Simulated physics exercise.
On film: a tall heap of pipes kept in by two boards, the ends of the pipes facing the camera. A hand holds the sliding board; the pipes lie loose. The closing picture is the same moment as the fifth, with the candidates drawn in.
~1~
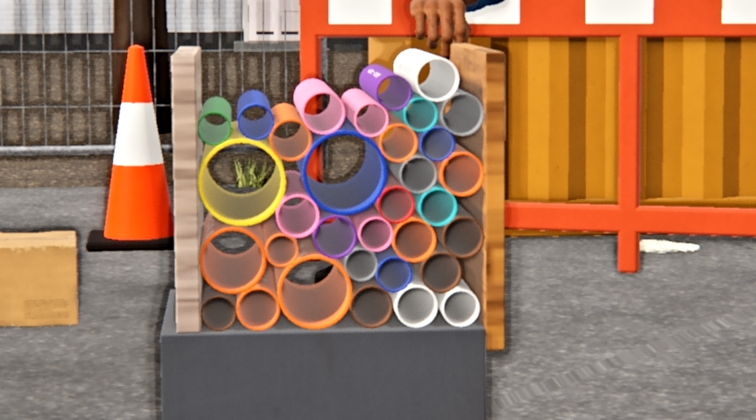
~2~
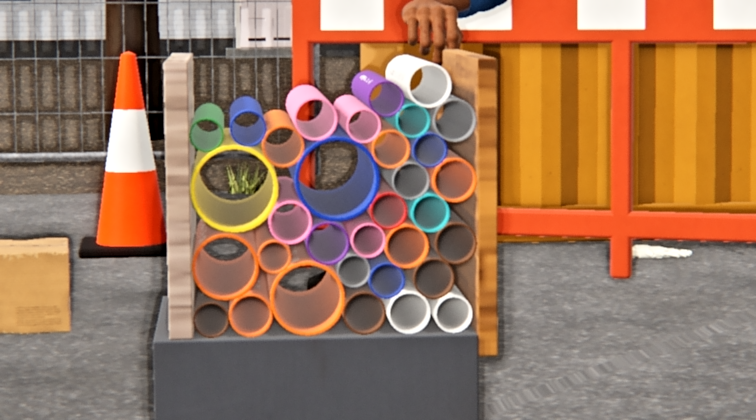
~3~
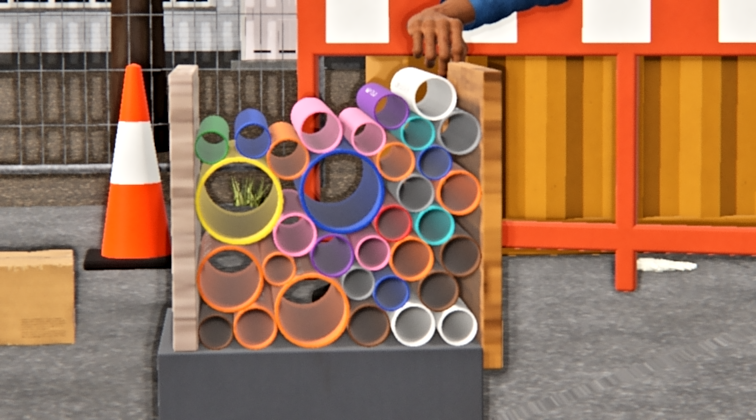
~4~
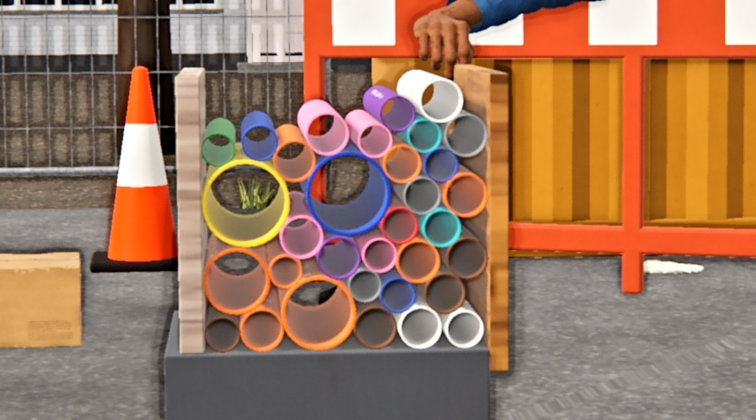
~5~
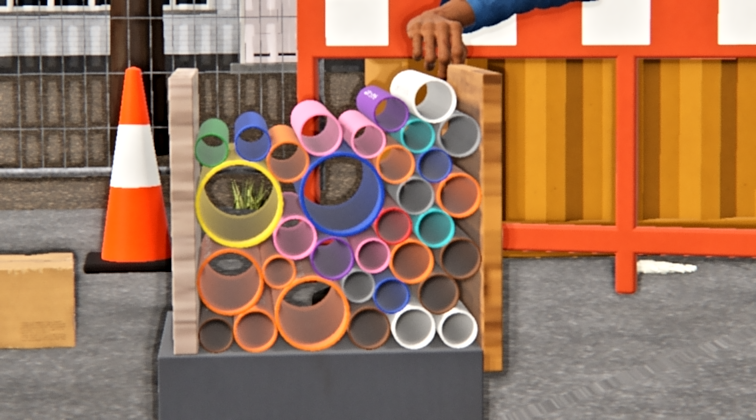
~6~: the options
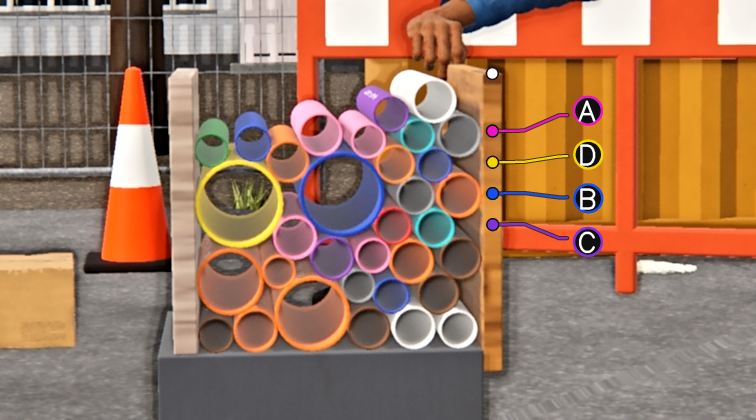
Nothing in the stack of colourful pipes visibly shifts between its two upright boards, as a hand rests on top of the right board near an orange barrier; only the whole view jogs slightly.
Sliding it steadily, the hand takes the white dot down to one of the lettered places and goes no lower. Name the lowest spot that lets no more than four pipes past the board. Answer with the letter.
Stop at C.
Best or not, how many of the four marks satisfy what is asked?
The number is four.
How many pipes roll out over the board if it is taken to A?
It comes to none.
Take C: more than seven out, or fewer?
At C, fewer than seven.
On the marked copy, A at (493, 131); B at (493, 194); C at (493, 224); D at (493, 163); the white dot at (492, 73).
Following C. Soon after the start, top of the board (482, 142).
Later, top of the board (482, 220).
In the end, top of the board (482, 224), two out over the board.
As for the rest, A none out over the board; B two out over the board; D none out over the board.
